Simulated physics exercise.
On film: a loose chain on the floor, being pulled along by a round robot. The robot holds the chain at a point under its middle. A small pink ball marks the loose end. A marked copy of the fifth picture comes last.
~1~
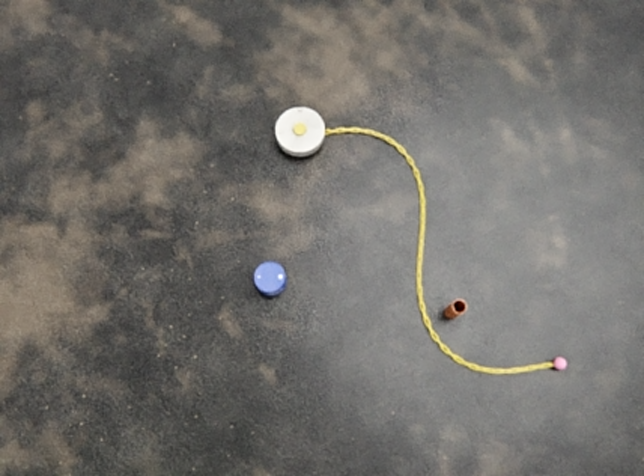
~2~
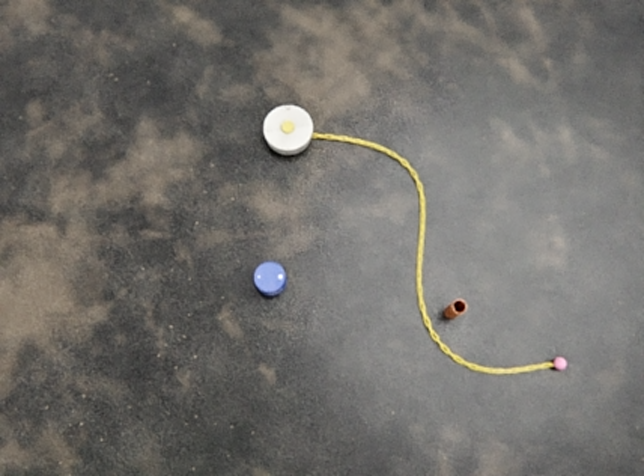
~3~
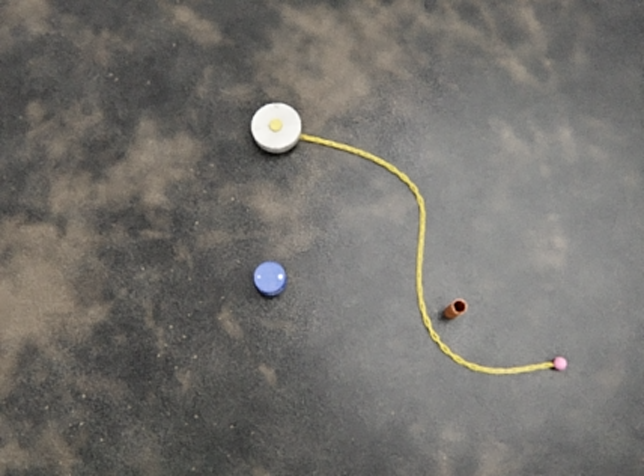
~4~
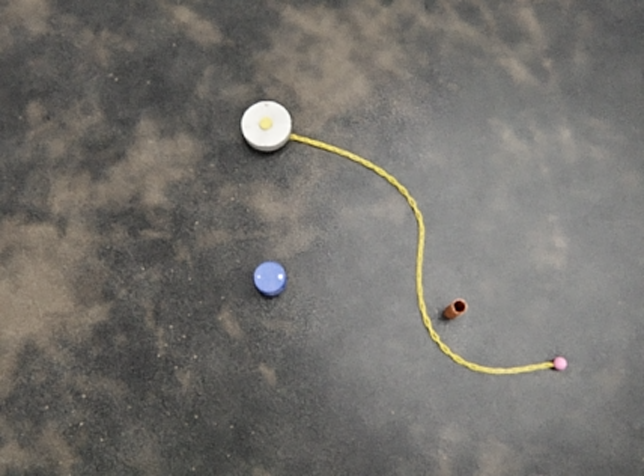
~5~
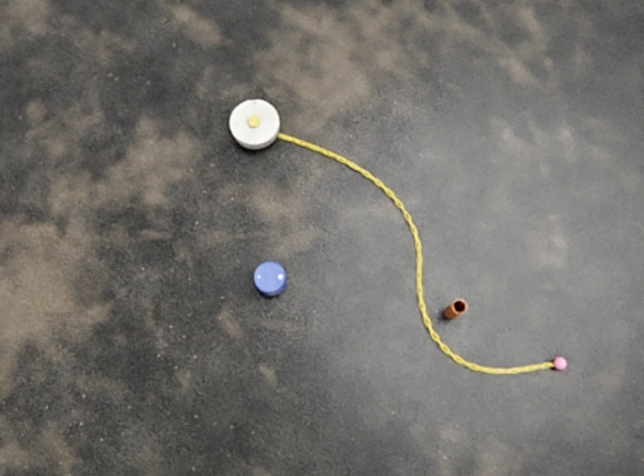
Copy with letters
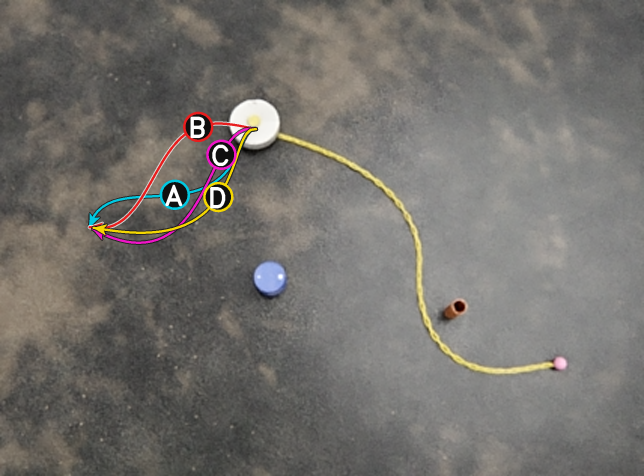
A round white robot slides slowly left and slightly upward across a mottled dark floor, pulling a loose yellow chain by one end. The chain's upper bend gradually straightens into a gentler slope behind it, while the lower curve beside the orange post, the pink-tipped free end and the blue tub stay still.
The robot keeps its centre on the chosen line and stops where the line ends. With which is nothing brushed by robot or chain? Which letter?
With A nothing is caught.
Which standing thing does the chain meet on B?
The orange post.
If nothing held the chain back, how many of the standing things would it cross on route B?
In all, one.
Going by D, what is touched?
It is the blue tub.
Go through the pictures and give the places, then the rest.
The first frame shows robot (300, 133); free end (560, 364); orange post (455, 309).
The second frame shows robot (289, 131); free end (560, 364).
The third frame shows robot (277, 129); blue tub (271, 279).
The fourth frame shows robot (267, 127); orange post (455, 309).
The fifth frame shows robot (255, 125); free end (560, 364); orange post (455, 309); blue tub (271, 279).
On the copy, A from (256, 129) via (181, 194) to (89, 227); B from (256, 129) via (165, 158) to (89, 227); C from (256, 129) via (194, 207) to (93, 229); D from (256, 129) via (202, 215) to (93, 228).
On A. First, robot (207, 183), middle of the chain (406, 250), free end (560, 364).
Then, robot (127, 195), middle of the chain (338, 263), free end (542, 366).
Finally, robot (86, 225), middle of the chain (306, 259), free end (511, 356); nothing has been touched.
By contrast, B meets the orange post; C meets the blue tub; D meets the blue tub.
